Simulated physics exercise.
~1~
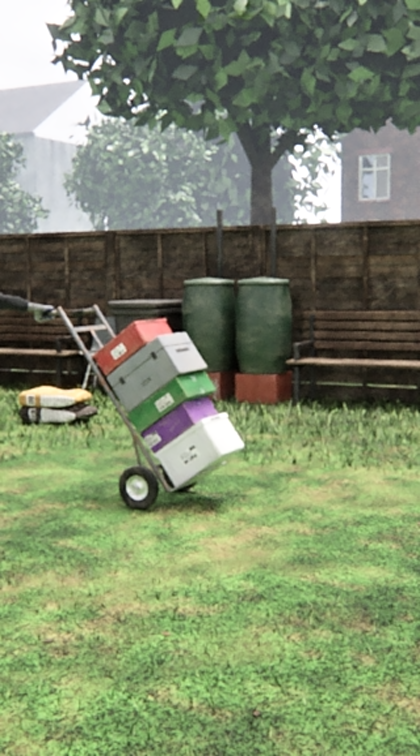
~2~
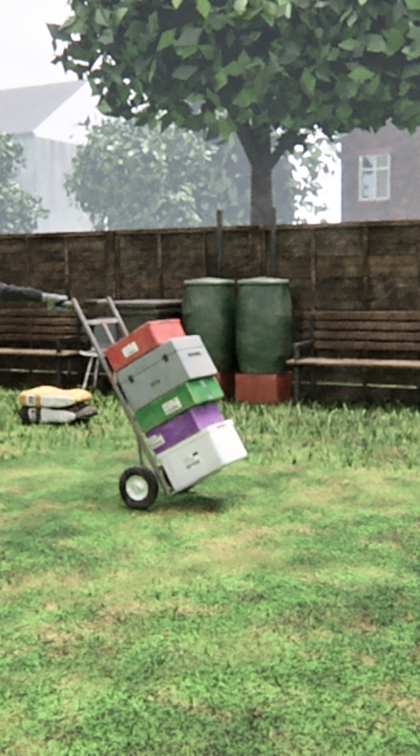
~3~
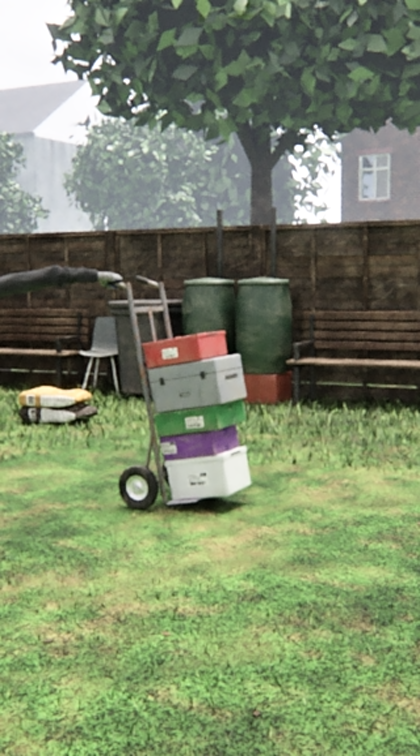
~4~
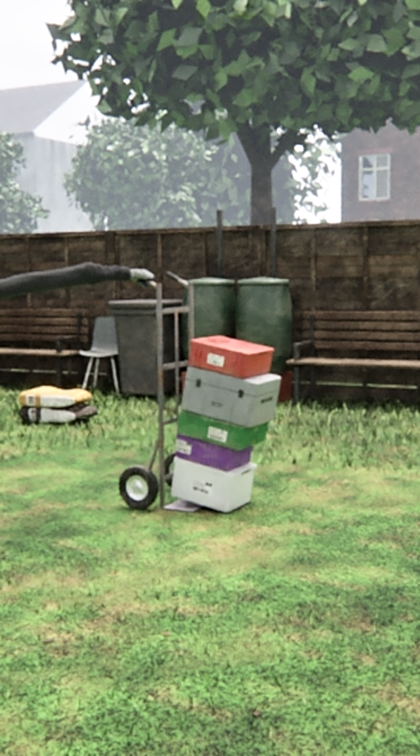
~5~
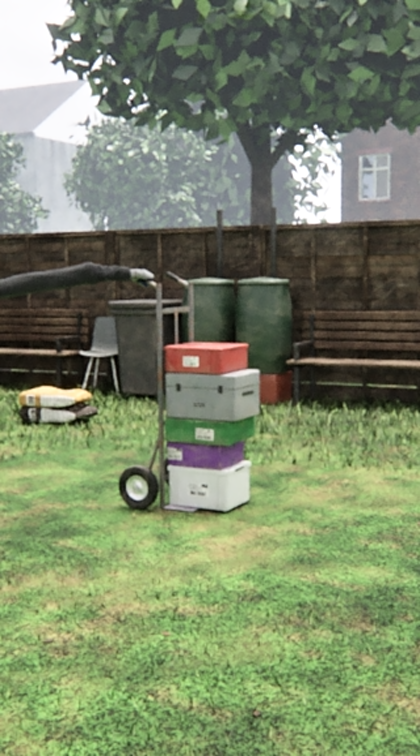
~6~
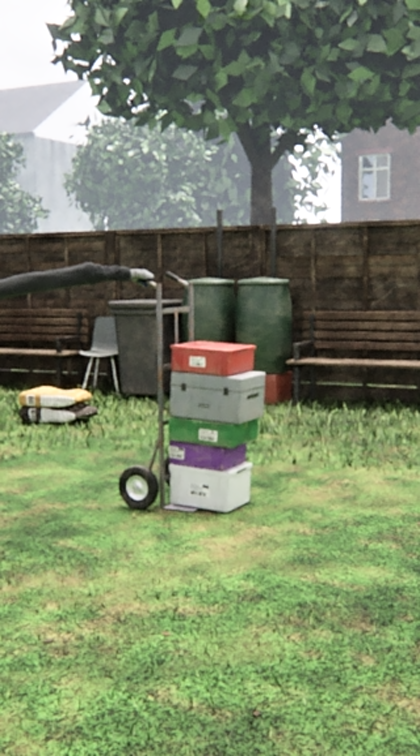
A grassy yard backed by a dark wooden fence, with benches, green barrels and a leafy tree, is seen from the side by a still camera. At left centre, a gloved hand holds a leaning sack truck stacked with a red tote, a grey toolbox, a green box, a purple box and a white tote at the bottom. The arm swings the truck upright, and the unfastened stack tips rightward past it, leaning away from the frame. The stack then rocks back left and settles with a slight shift, all five still piled on the upright truck.
